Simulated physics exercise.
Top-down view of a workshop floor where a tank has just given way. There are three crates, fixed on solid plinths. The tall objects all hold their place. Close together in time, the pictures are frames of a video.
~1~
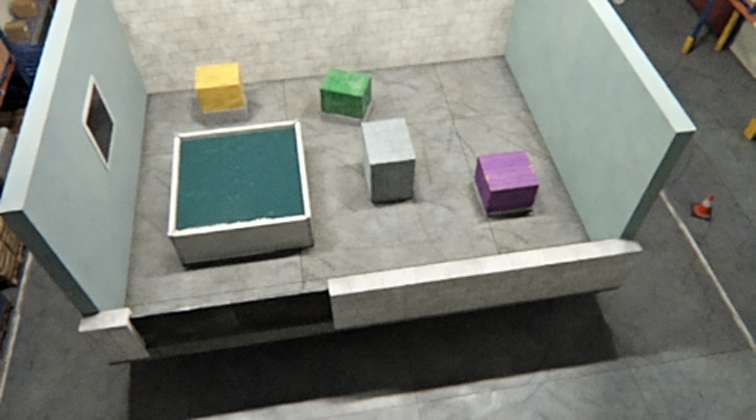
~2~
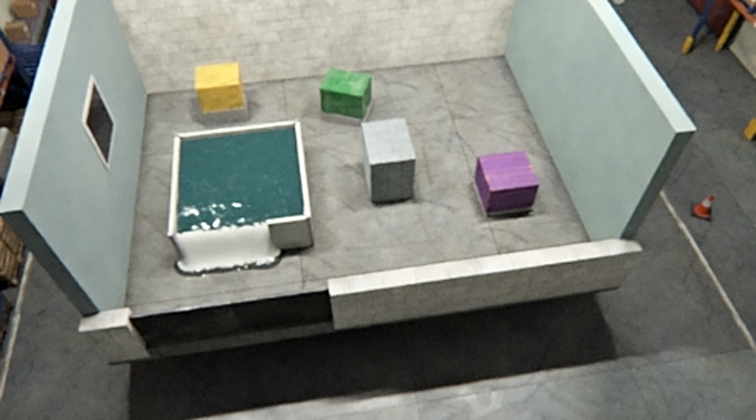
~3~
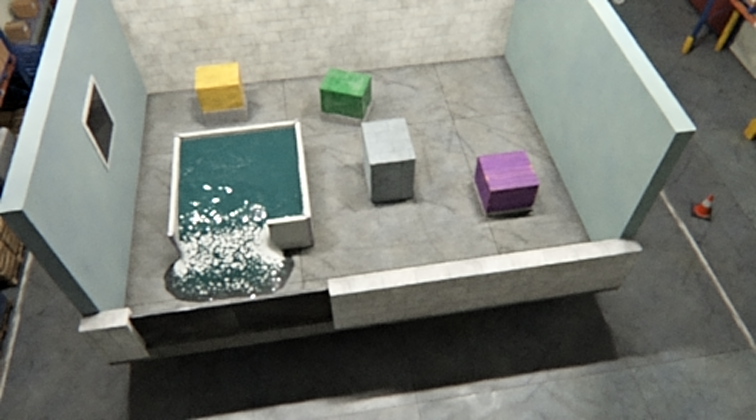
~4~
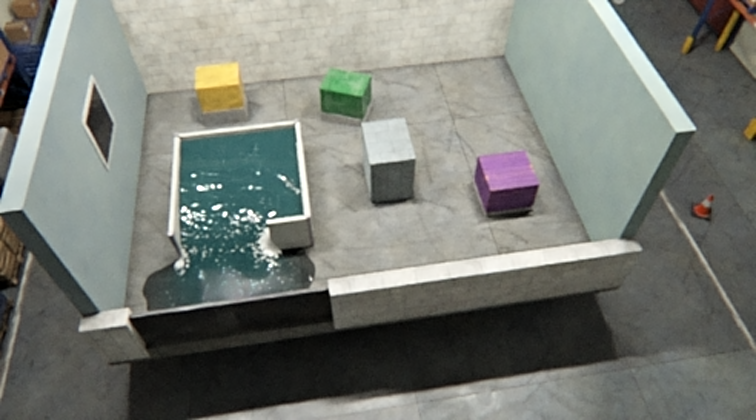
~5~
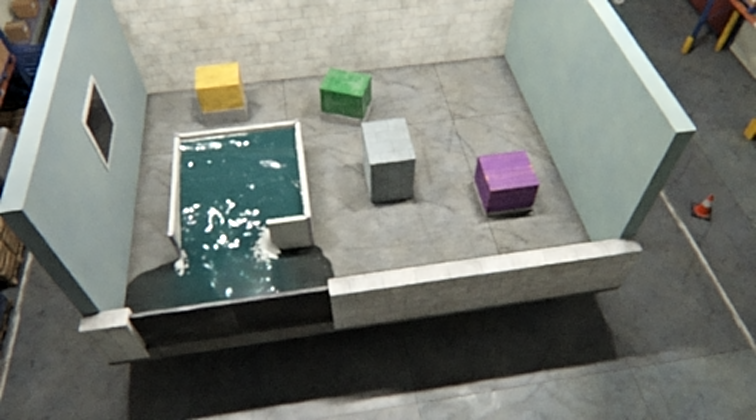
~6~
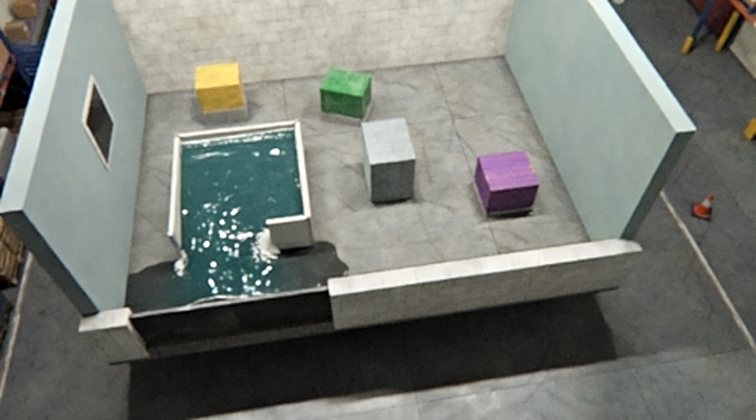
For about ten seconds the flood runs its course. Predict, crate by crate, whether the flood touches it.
My prediction: The green crate remains untouched; the yellow crate remains untouched; the purple crate is touched.
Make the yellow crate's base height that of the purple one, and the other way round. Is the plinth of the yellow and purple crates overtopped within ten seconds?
Summary: Yellow crate is inundated, purple crate is left untouched.
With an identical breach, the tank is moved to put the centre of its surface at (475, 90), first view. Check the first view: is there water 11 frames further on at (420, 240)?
Submerged.
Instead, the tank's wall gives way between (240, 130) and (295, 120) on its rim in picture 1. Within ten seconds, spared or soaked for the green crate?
Looking at the green crate, it is hit.
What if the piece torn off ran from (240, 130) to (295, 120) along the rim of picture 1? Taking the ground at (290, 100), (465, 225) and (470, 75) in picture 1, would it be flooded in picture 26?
Well, the first one's sodden, the second's left untouched, and the third's sodden.
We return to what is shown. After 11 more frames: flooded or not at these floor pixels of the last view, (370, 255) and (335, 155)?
First spot inundated, second spot spared.
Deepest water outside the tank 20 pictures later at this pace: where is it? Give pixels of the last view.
(148, 97).
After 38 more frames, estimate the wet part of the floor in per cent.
I reckon 95 per cent or so.
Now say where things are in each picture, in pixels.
In the first picture, still water in the open tank at (240, 177).
In the second picture, the front is at (278, 258), out from the gap at (227, 246).
In the third picture, the front is at (280, 281), out from the gap at (228, 247).
In the fourth picture, the front is at a hidden place, out from the gap at (228, 248).
In the fifth picture, the front is at a hidden place, out from the gap at (228, 248).
In the sixth picture, the front is at a hidden place, out from the gap at (228, 248).
A moment on, water covers 15 % of the floor; the green crate not reached, the yellow crate not reached, the purple crate not reached.
Next, water covers 35 % of the floor; the green crate not reached, the yellow crate not reached, the purple crate water round its plinth.
Then, water covers 60 % of the floor; the green crate water round its plinth, the yellow crate water round its plinth, the purple crate water round its plinth.
Later, water covers 95 % of the floor; the green crate water round its plinth, the yellow crate water round its plinth, the purple crate water round its plinth.
In the end, water covers 100 % of the floor; the green crate stayed above the water, the yellow crate stayed above the water, the purple crate was topped.
